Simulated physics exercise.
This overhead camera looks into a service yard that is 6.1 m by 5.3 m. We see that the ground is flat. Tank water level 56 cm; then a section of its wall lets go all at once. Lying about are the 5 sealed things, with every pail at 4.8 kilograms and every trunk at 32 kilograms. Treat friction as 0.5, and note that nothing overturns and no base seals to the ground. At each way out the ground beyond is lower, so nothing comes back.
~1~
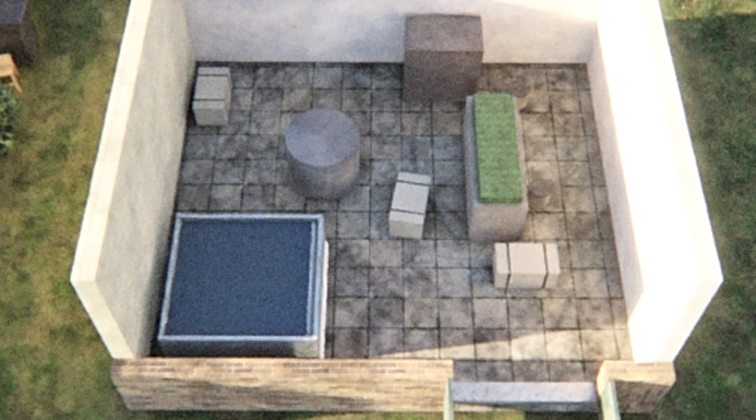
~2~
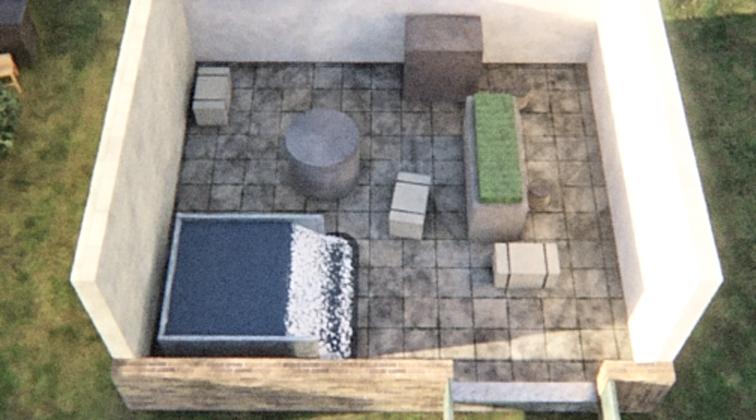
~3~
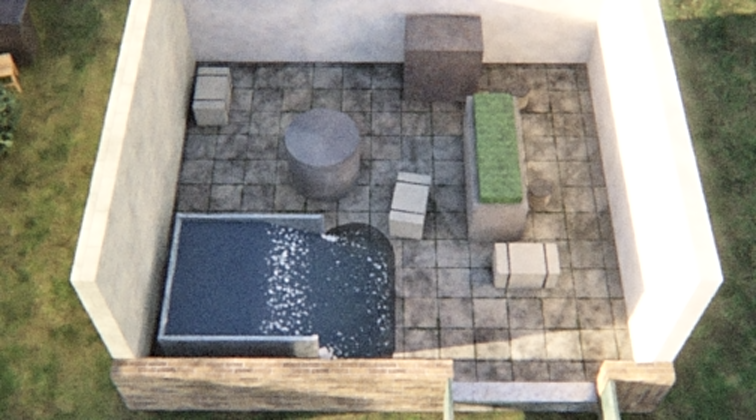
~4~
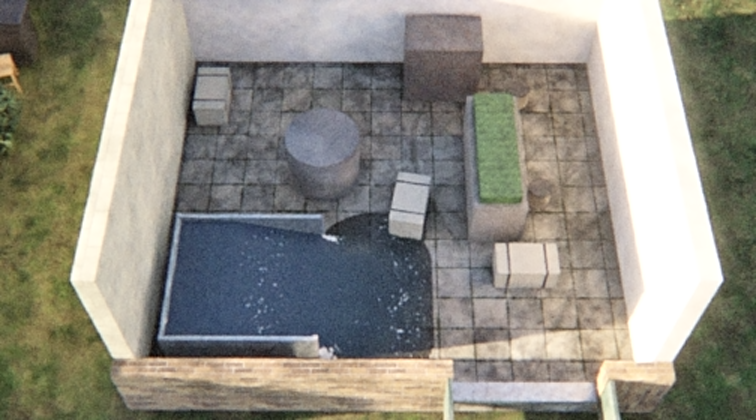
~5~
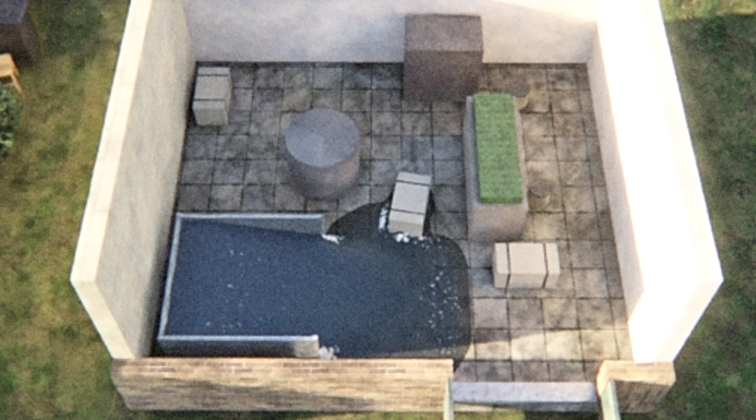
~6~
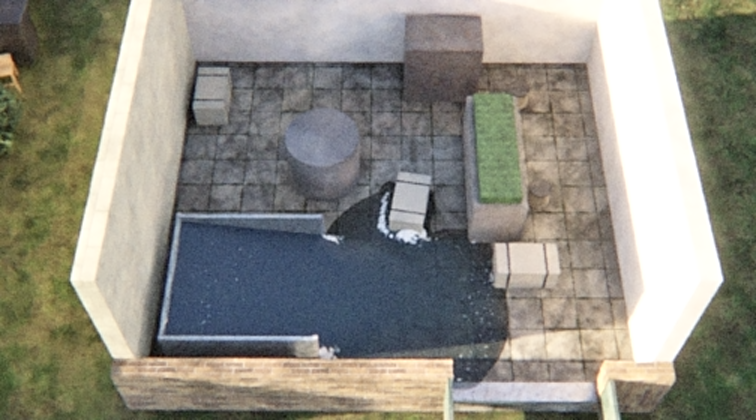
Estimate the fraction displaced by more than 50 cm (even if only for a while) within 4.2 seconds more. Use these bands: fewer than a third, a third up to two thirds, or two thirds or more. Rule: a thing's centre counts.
It falls in two thirds or more.
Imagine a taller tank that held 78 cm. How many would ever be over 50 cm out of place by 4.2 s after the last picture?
You'd get 4 in that case.
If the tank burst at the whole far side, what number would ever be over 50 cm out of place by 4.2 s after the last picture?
Then it comes to 2.
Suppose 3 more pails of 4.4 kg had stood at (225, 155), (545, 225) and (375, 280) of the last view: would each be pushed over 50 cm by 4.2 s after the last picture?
First falls shy, second exceeds it, third exceeds it.
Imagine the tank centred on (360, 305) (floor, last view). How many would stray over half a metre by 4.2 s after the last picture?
Count: 3.
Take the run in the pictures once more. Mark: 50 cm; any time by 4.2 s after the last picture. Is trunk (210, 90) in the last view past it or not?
Answer: Less.
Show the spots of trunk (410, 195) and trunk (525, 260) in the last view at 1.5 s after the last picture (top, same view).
Somewhere about (451, 156) and (598, 260).
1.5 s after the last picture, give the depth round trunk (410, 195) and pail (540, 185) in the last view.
Roughly 11 and 0 cm.
Then, 0.4 s after the last picture 0 of 5 are over 50 cm from their spots; 0 afloat.
Then, 1.5 s after the last picture 2 of 5 are over 50 cm from their spots; 1 afloat.
Then, 2.8 s after the last picture 2 of 5 are over 50 cm from their spots; 1 afloat.
Then, 4.2 s after the last picture 4 of 5 are over 50 cm from their spots, and 4 have been at some point; 1 afloat.
